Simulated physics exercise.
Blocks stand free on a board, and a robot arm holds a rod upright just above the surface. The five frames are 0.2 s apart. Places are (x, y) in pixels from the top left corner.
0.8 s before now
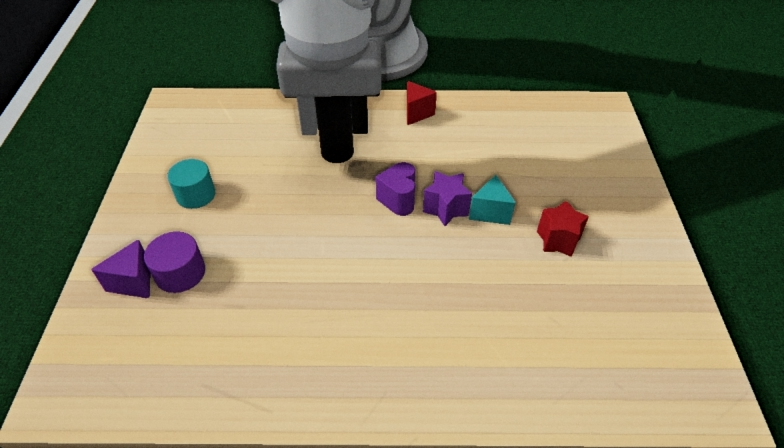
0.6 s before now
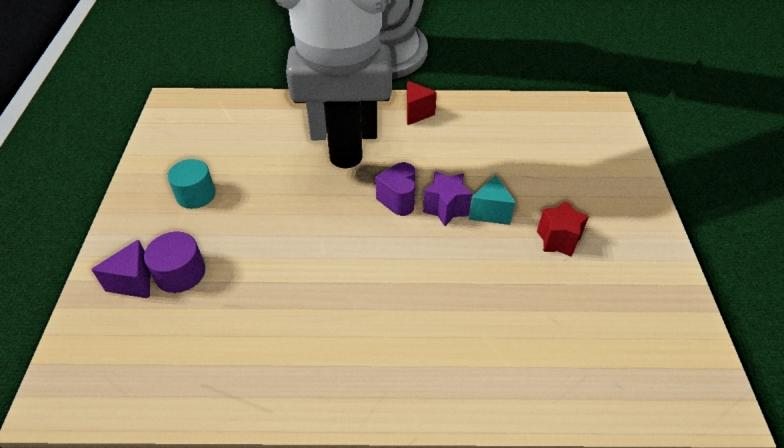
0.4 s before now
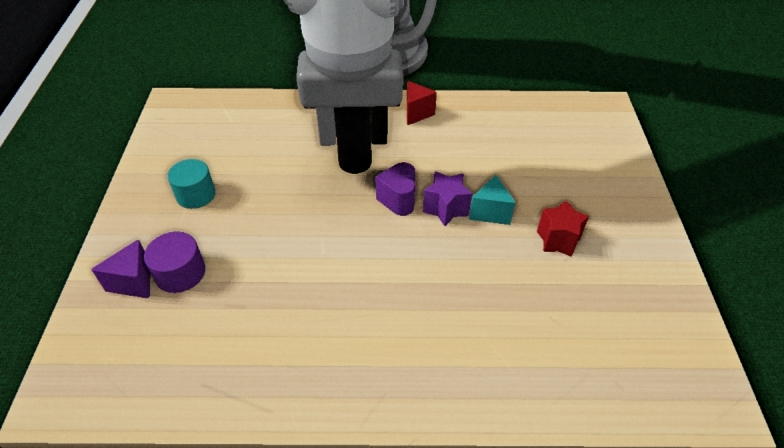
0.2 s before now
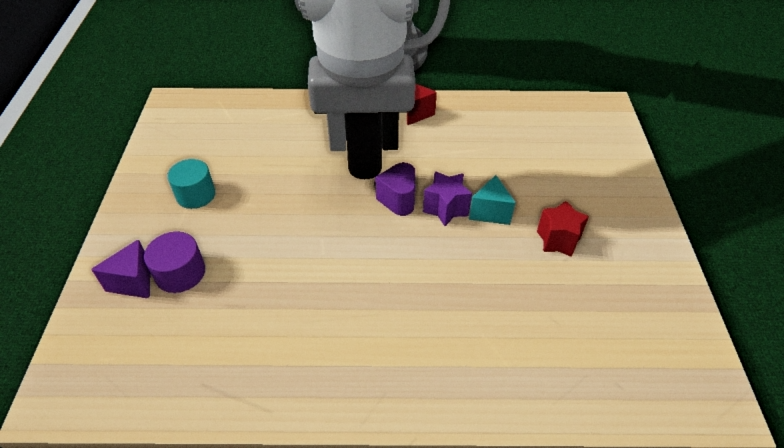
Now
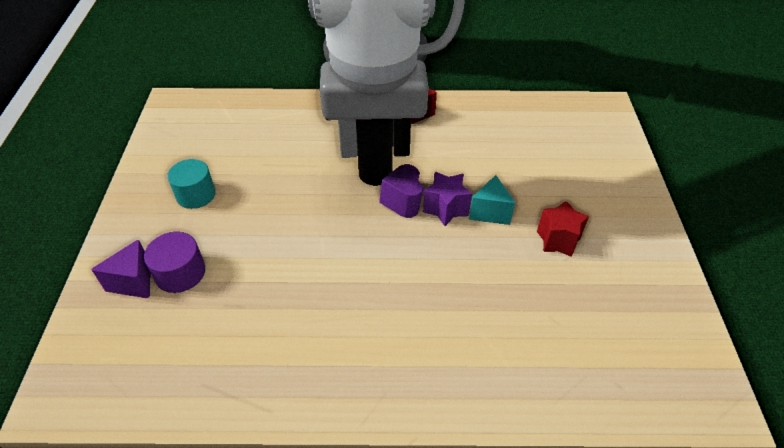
A grey robot arm with a black rod works at the far edge of a pale wooden board on a green surface, seen from above at a fixed angle. A purple heart, purple star, turquoise triangle and red star line up rightward, a red block sits behind, and a turquoise cylinder, purple triangle and purple cylinder lie left. The rod glides slightly right and nearer, then nudges the heart toward the purple star.
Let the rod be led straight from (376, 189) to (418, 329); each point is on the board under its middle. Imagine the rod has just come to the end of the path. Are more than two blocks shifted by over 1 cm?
Answer: No.
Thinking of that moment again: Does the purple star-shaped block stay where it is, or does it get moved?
From what I can tell, it won't keep its place.
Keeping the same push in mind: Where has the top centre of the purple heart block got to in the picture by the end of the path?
The middle of the upper face of the purple heart block will lie at about (429, 217) in the picture.
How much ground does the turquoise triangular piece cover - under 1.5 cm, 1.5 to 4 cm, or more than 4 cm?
It ends within 1.5 cm of its spot.
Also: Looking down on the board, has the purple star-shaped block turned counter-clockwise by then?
Answer: Yes.
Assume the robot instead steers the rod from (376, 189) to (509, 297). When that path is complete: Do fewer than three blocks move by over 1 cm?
No
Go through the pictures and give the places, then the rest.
In the first frame, rod tip (338, 153); block tops, purple heart block (399, 177); purple star-shaped block (449, 186); turquoise triangular piece (495, 191).
In the second frame, rod (346, 158); blocks unchanged.
In the third frame, rod (355, 163); blocks unchanged.
In the fourth frame, rod (365, 168); blocks unchanged.
In the fifth frame, rod (376, 174); purple heart block (404, 179); purple star-shaped block (449, 186); turquoise triangular piece (495, 191).
The first path, step by step. One third of the way, rod (389, 215); purple heart block (425, 211), turned 35° anticlockwise; purple star-shaped block (455, 195), turned 60° anticlockwise.
Two thirds of the way, rod (403, 262); purple heart block (429, 217), turned 50° anticlockwise; purple star-shaped block (456, 195), turned 65° anticlockwise.
At the end, rod (419, 315); purple heart block (429, 217), turned 50° anticlockwise; purple star-shaped block (456, 195), turned 65° anticlockwise; turquoise triangular piece in place.
